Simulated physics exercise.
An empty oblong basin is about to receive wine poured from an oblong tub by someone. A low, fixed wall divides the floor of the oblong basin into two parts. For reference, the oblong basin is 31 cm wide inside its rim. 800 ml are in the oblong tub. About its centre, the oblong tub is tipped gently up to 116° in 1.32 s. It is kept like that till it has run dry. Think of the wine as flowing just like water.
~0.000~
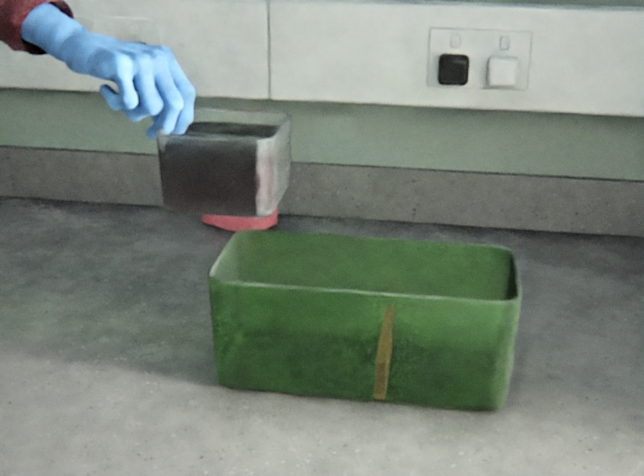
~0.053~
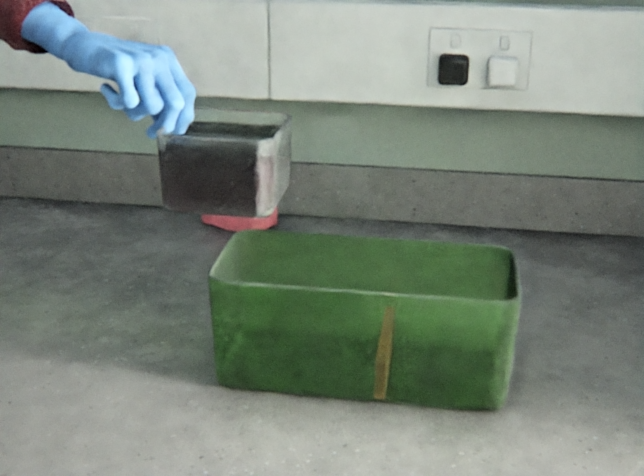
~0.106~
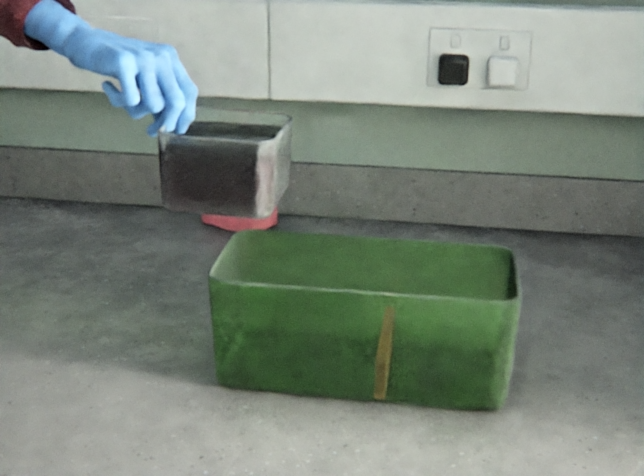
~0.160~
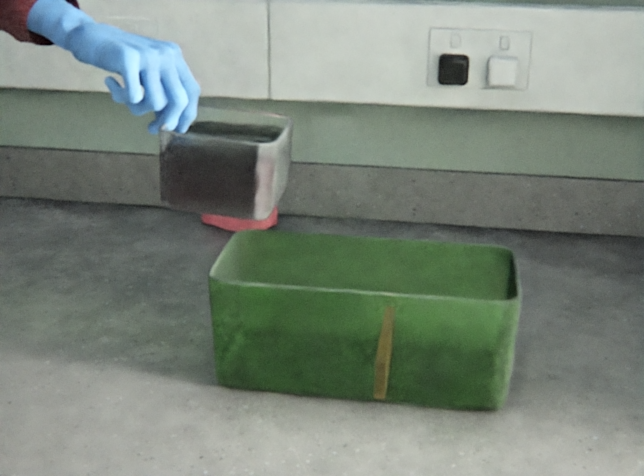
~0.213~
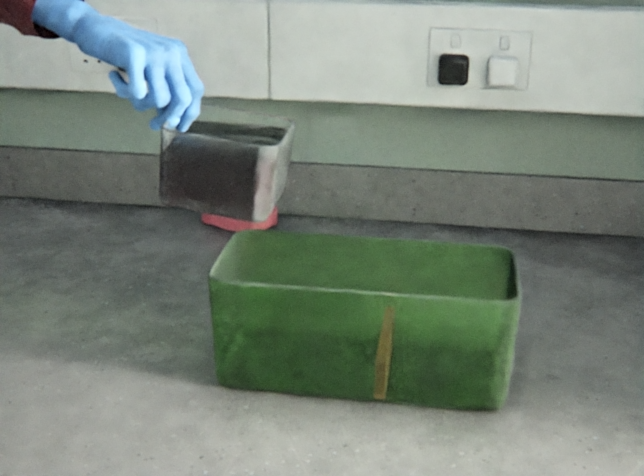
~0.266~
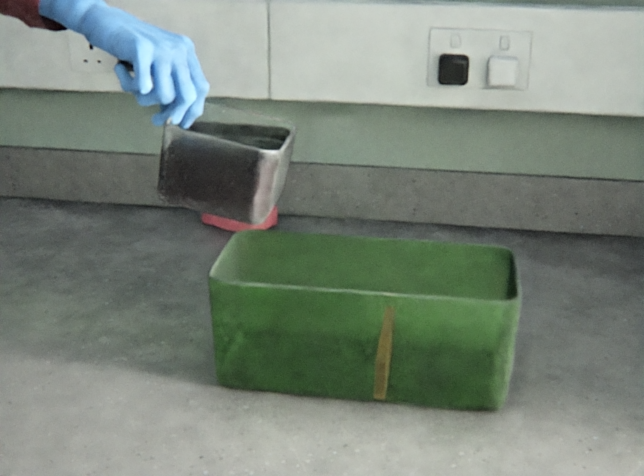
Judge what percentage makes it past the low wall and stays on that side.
Some 4 per cent makes it over and stays.
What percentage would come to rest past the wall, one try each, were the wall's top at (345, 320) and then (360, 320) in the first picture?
60 % and 30 %.
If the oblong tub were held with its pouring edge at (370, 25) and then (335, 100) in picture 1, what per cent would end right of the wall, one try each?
I'd expect close to 85 per cent and then close to 65 per cent.
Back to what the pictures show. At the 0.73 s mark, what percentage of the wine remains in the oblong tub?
Roughly 56 %.
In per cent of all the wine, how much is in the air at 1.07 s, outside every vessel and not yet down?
Something like 5 per cent of the total.
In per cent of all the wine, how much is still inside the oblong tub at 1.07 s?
Close to 9 in a hundred.
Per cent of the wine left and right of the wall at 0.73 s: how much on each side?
I'd say some 18 in a hundred on the left and 0 on the right.
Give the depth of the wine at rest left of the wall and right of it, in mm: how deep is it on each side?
34 mm left, 2 mm right.
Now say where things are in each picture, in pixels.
In the first picture, tilt 0°; pouring edge (282, 129); surface from (176, 132) to (282, 138); the oblong basin's rim runs from (223, 254) to (517, 275); the wall's top is at (386, 333).
In the second picture, tilt 0°; pouring edge (283, 129); surface from (176, 132) to (282, 138).
In the third picture, tilt 2°; pouring edge (284, 130); surface from (178, 131) to (282, 138).
In the fourth picture, tilt 4°; pouring edge (285, 133); surface from (177, 132) to (284, 139).
In the fifth picture, tilt 7°; pouring edge (287, 136); surface from (178, 132) to (285, 139).
In the sixth picture, tilt 11°; pouring edge (288, 140); surface from (180, 133) to (287, 140).
By 0.73 s the tilt is 68° and 57 per cent is still to pour, 19 is left of the wall and 0 right of it.
By 1.07 s the tilt is 106° and 9 per cent is still to pour, 85 is left of the wall and 1 right of it.
By 1.43 s the tilt is 116° and 0 per cent is still to pour, 95 is left of the wall and 4 right of it.
By 1.82 s the tilt is 116° and 0 per cent is still to pour, 95 is left of the wall and 4 right of it.
At rest 95 per cent lies left of the wall, 4 right of it and 0 outside.
